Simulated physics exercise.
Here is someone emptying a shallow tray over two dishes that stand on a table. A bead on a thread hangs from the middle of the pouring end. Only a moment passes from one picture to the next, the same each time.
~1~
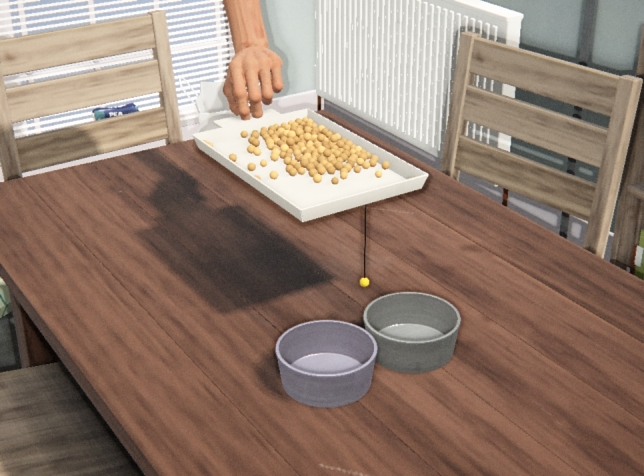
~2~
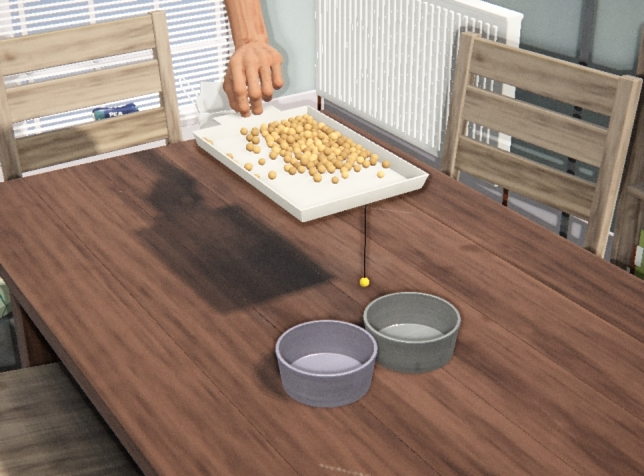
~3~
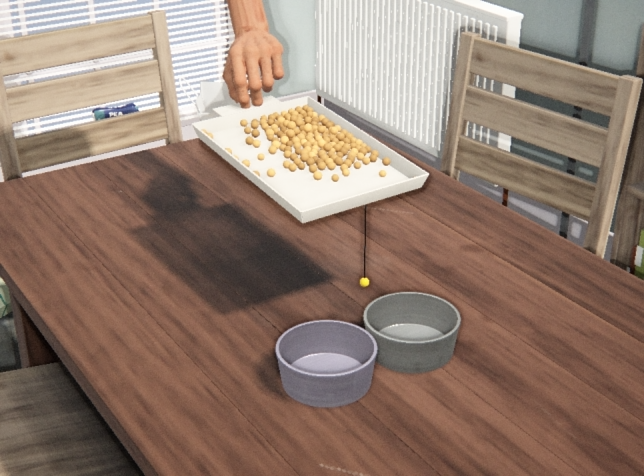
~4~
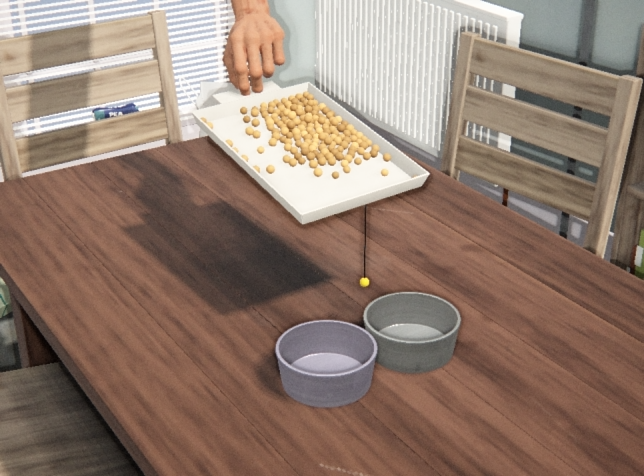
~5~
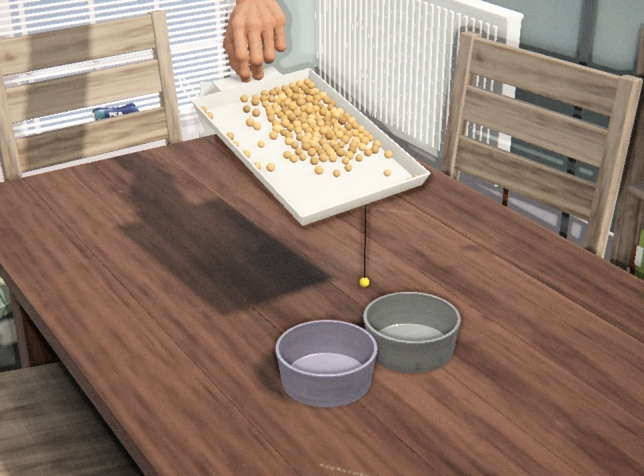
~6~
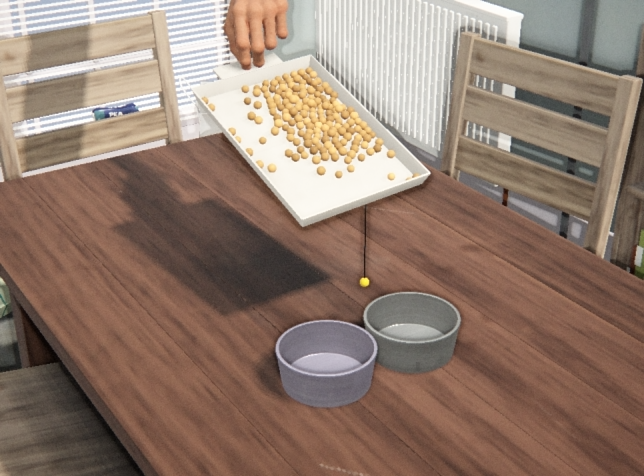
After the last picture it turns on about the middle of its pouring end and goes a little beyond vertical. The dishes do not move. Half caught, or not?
The two hold over half of the load.
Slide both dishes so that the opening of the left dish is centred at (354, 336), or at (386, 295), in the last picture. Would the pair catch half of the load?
At the first place above a half, at the second below a half.
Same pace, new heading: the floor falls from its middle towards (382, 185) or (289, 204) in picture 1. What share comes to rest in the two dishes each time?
Near 10 % and 30 %.
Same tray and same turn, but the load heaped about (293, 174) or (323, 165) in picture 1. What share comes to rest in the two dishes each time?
First some 80, then 70 per cent.
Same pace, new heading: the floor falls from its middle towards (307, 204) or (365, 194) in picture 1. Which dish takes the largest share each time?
The first try: Left. The second: The right one.
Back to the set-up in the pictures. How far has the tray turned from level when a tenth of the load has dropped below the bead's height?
Around 60° of tilt.
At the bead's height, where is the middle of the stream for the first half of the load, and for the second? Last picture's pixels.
At about (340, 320), then at (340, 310).
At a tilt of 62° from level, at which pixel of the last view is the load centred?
Close to (337, 219).
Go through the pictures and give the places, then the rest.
Corners of the pouring end at (303, 207) and (422, 174), level; middle of the load at (309, 147), round wooden beads; left dish at (354, 385); right dish at (440, 351); bead on its thread at (364, 282), in the first frame.
Corners of the pouring end at (303, 207) and (422, 174), level; middle of the load at (309, 145), in the second frame.
Corners of the pouring end at (303, 208) and (422, 173), tipped barely, lowest at the left corner; middle of the load at (309, 139), in the third frame.
Corners of the pouring end at (303, 210) and (423, 173), tipped a little, lowest at the left corner; middle of the load at (310, 130), in the fourth frame.
Corners of the pouring end at (304, 212) and (423, 172), tipped a little, lowest at the left corner; middle of the load at (310, 122), a small part on the move, in the fifth frame.
Corners of the pouring end at (304, 214) and (424, 172), tipped clearly, lowest at the left corner; middle of the load at (312, 116), most on the move; left dish at (354, 385); right dish at (440, 351), in the sixth frame.
Soon, tray tipped steeply; about half on the tray; about a quarter in the left dish; a small part in the right dish; a stray few outside both; a small part in the air.
A while on, tray tipped past a quarter turn; about half in the left dish; a small part in the right dish; about a quarter outside both; a small part in the air.
Towards the end, tray tipped past a quarter turn; about half in the left dish; about a quarter in the right dish; about a third outside both.
Finally, tray tipped past a quarter turn; about half in the left dish; about a quarter in the right dish; about a third outside both.
